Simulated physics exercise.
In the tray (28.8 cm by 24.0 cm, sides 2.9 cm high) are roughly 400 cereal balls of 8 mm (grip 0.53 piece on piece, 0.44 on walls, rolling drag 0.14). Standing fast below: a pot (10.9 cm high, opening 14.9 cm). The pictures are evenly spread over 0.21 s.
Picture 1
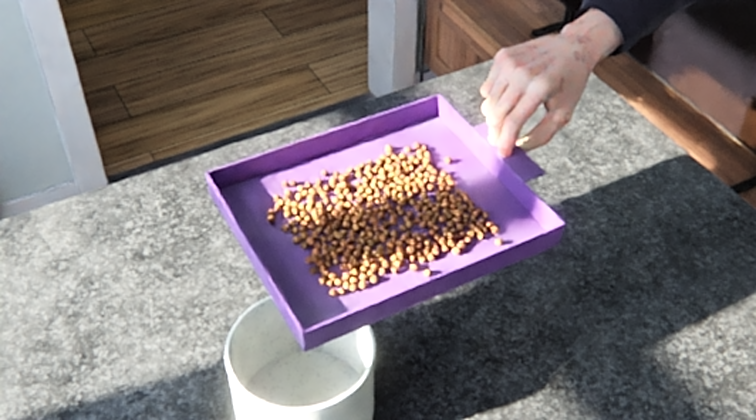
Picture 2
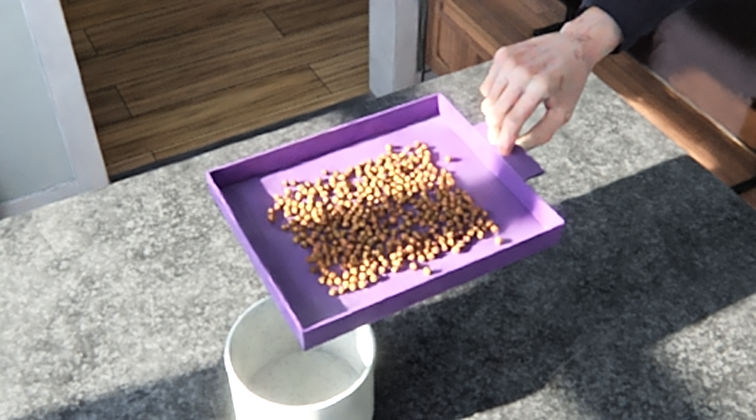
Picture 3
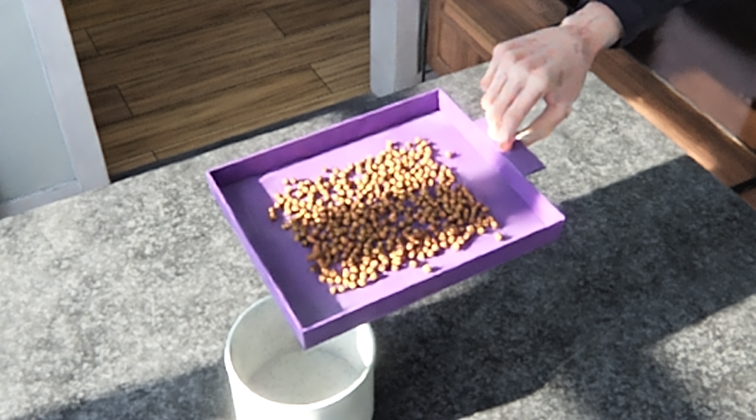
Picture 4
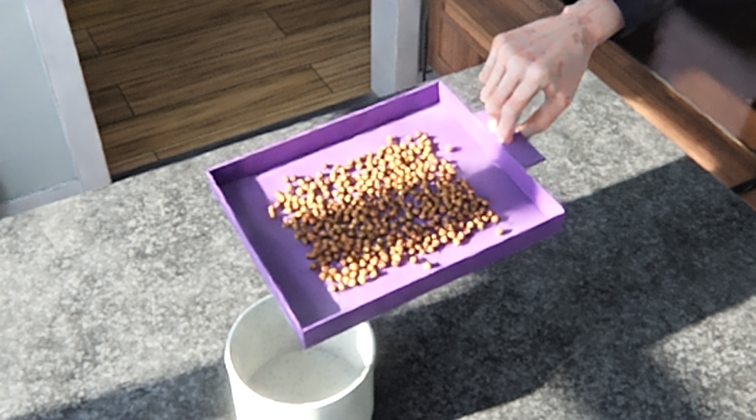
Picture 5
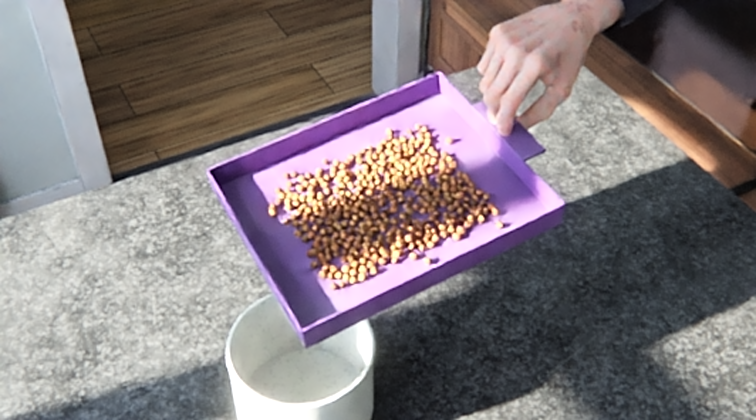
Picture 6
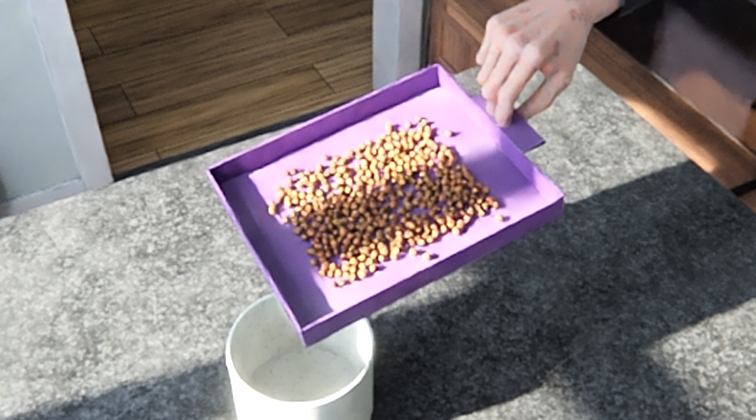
In the video, a hand holds a purple tray of small brown cereal balls above a white pot on a grey countertop, then gradually raises its right side into a slight leftward tilt while the balls barely shift.
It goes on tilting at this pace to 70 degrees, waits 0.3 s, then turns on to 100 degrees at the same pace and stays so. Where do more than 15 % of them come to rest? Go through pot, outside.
Pot: Yes, outside: Yes.
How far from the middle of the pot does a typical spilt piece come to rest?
Roughly 16 cm.
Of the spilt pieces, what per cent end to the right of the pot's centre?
Some 0 per cent.
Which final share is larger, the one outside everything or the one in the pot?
The larger share is outside everything.
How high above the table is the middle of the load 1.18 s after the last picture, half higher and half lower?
About 24 cm.
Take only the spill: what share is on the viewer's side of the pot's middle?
Roughly 40 per cent.
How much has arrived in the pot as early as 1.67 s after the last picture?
Near 0 per cent so far.
Then, 0.64 s after the last picture, tilt 47 degrees; tray 100 %; middle of all pieces near (291, 230).
Then, 1.18 s after the last picture, tilt 70 degrees; tray 100 %; middle of all pieces near (273, 233).
Then, 1.67 s after the last picture, tilt 84 degrees; tray 100 %; middle of all pieces near (262, 236).
Then, 2.14 s after the last picture, tilt 100 degrees; tray 25 %, outside 40 %, pot 10 %, in the air 25 %; middle of all pieces near (220, 375).
In the end, tray 0 %, outside 75 %, pot 25 %.
